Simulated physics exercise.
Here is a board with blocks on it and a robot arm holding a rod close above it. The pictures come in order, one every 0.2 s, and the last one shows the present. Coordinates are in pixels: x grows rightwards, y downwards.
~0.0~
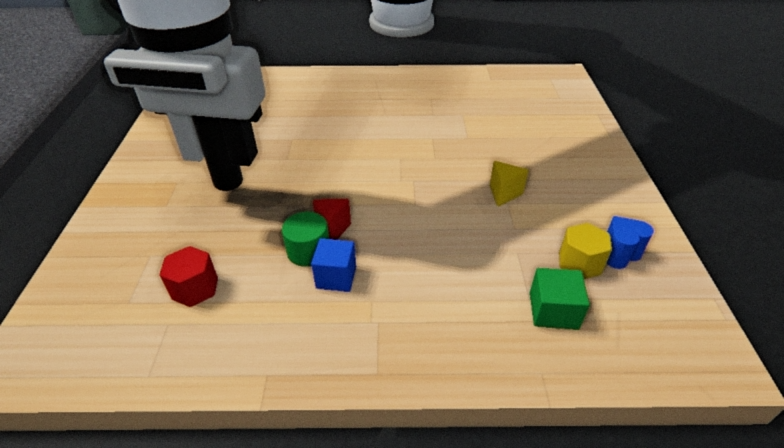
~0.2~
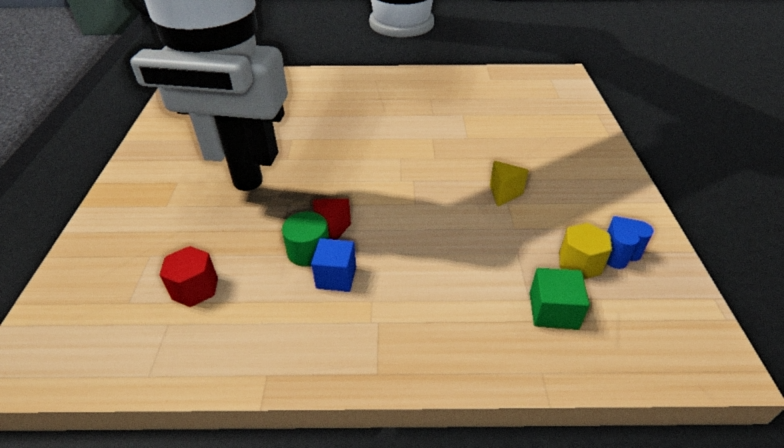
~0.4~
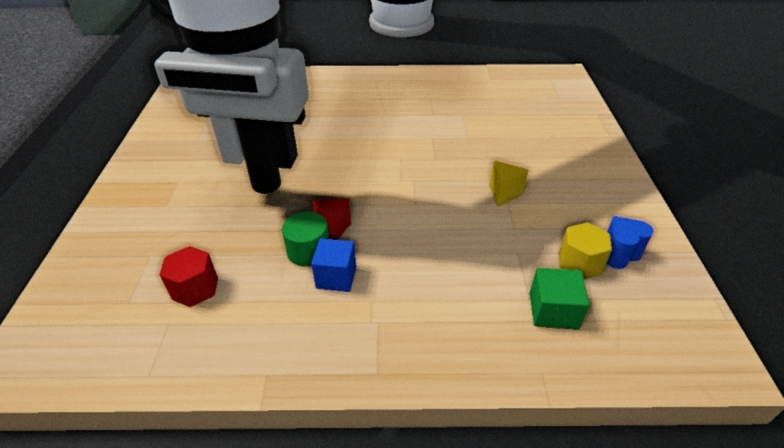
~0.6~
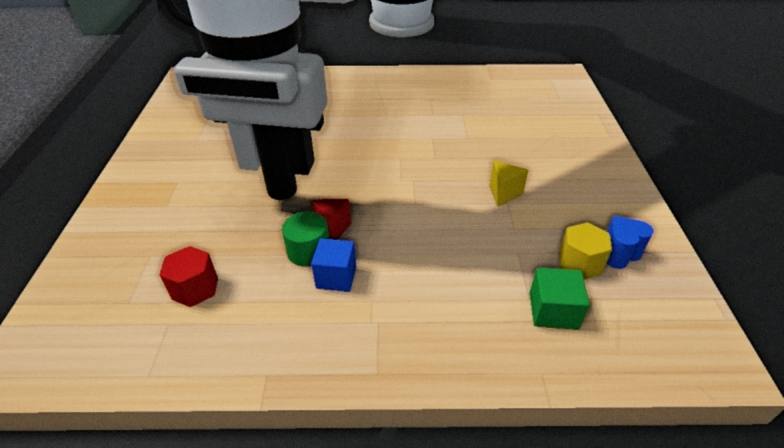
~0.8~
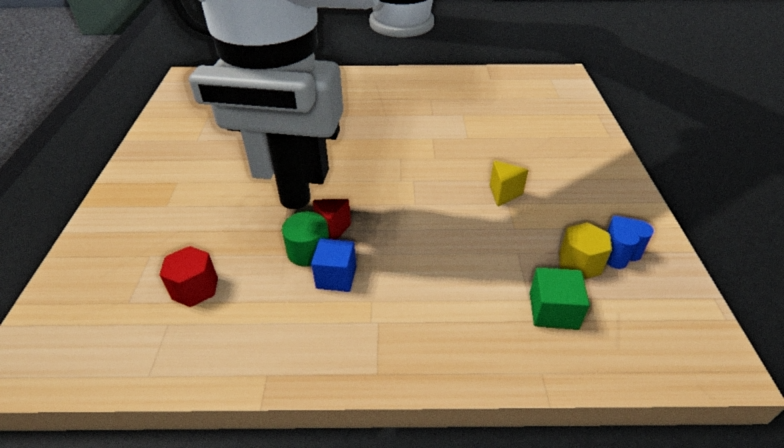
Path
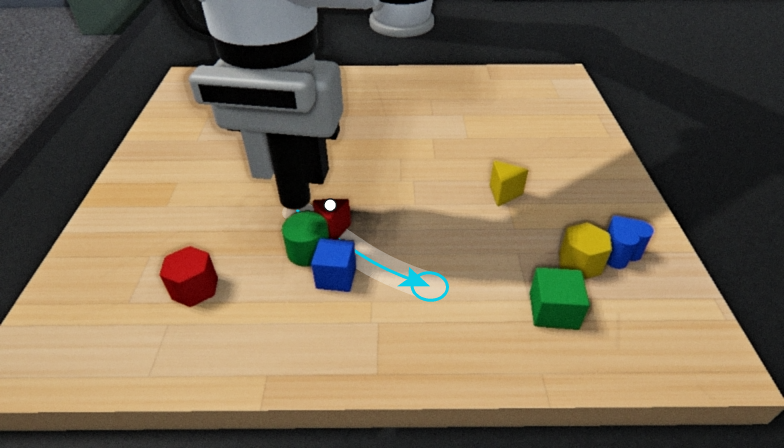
The robot arm moved its black rod a short way right over the wooden board, then slightly closer to the viewer, nearing the green disc and red three-sided block, while all the colored blocks stayed still.
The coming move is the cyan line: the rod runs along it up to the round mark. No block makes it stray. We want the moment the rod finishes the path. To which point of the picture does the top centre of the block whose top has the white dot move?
The point I'd pick in the picture is (399, 224).
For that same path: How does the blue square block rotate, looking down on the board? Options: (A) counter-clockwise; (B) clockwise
I'll go with A - counter-clockwise.
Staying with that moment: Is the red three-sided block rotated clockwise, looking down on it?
Final answer: No.
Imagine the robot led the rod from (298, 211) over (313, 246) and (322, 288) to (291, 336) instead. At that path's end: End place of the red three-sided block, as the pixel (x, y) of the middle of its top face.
I'd place it at (344, 216), taking the centre of its top.
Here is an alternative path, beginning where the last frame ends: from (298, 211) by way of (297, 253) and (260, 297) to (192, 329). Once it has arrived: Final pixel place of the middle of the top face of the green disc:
Near (319, 262).
Drawn move, from (298, 211) through (354, 250) to (430, 286); the dot is on the red three-sided block.
What follows on the original path. One third of the way, rod (333, 227); green disc (308, 236); red three-sided block (363, 216), turned 50° anticlockwise; blue square block (333, 260), turned 30° anticlockwise.
Two thirds of the way, rod (376, 254); green disc (308, 237); red three-sided block (397, 224); blue square block (333, 260), turned 35° anticlockwise.
At the end, rod (430, 276); green disc (308, 237); red three-sided block (399, 224), turned 145° anticlockwise; blue square block (333, 260), turned 35° anticlockwise.
